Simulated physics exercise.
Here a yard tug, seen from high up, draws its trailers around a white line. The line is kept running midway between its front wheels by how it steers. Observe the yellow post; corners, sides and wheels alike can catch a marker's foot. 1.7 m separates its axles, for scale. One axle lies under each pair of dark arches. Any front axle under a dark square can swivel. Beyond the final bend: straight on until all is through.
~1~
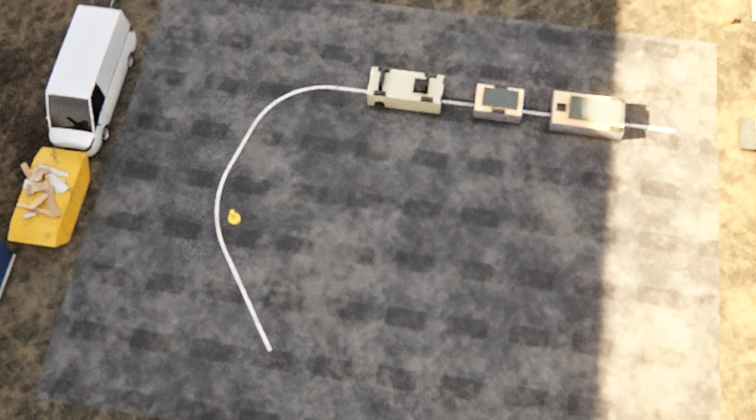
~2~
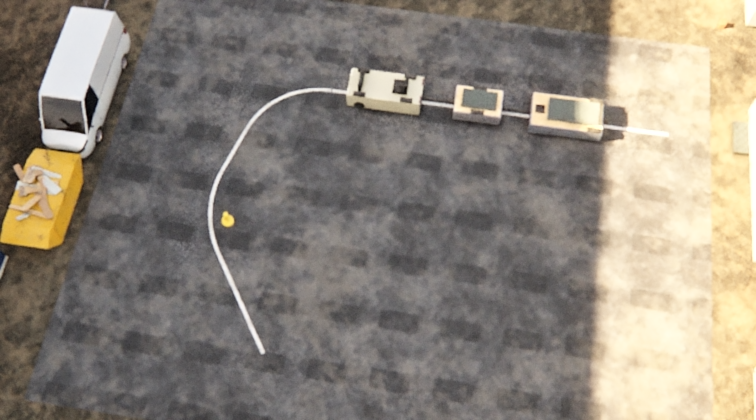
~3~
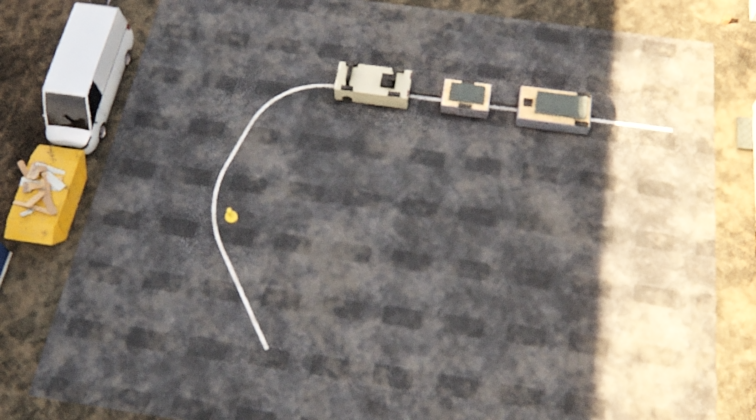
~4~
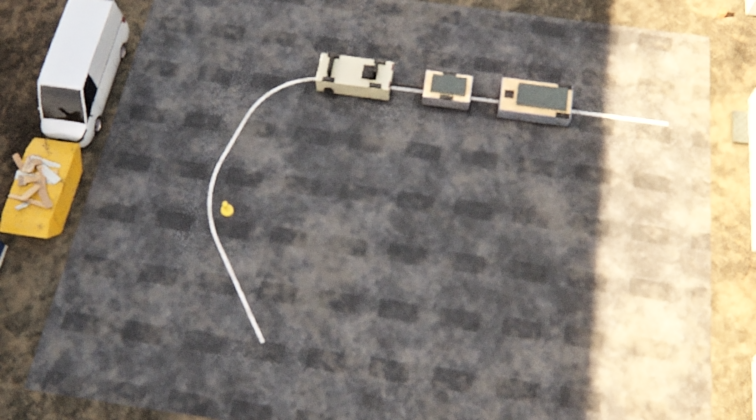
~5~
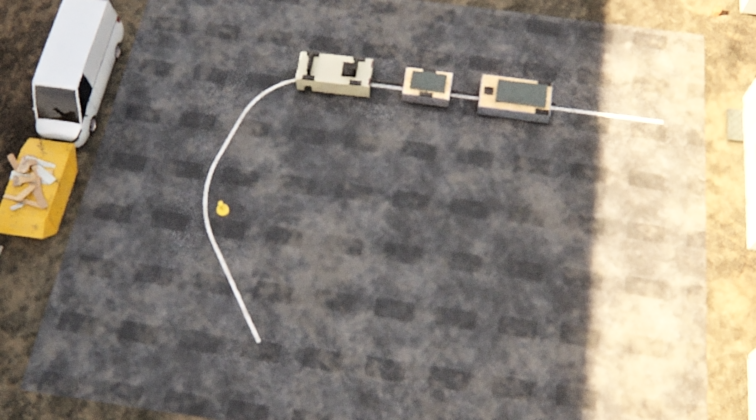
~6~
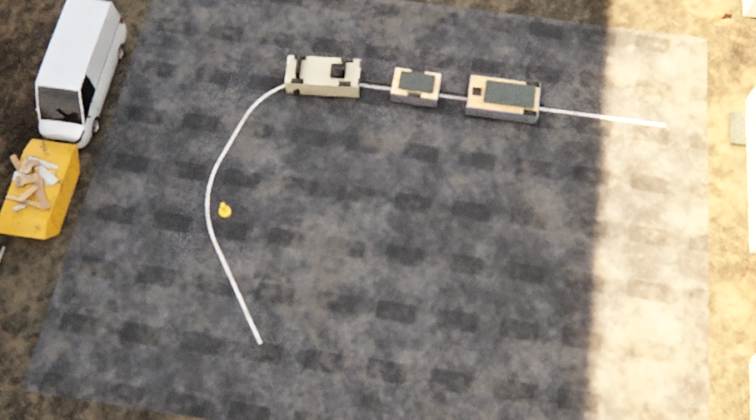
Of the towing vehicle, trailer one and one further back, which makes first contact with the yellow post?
Blame the engine up front.
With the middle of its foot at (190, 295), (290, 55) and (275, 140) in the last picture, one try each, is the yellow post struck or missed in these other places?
Place one: No contact; place two: No contact; place three: Contact.
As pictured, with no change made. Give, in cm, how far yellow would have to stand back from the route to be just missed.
Estimate - yellow: Some 75.
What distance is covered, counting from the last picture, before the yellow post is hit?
Distance to contact: Approx. 6.0 m.
After another 4.0 m, the last axle is at (433, 85) of the last picture, 5 cm off the line.
After another 6.2 m, the last axle is at (380, 80) of the last picture, 10 cm off the line; the yard tug has hit yellow.
After another 7.9 m, the last axle is at (340, 84) of the last picture, 50 cm off the line.
After another 11.9 m, the last axle is at (263, 129) of the last picture, 105 cm off the line.
After another 19.9 m, the last axle is at (262, 330) of the last picture, 20 cm off the line; 1 of 1 struck in all.
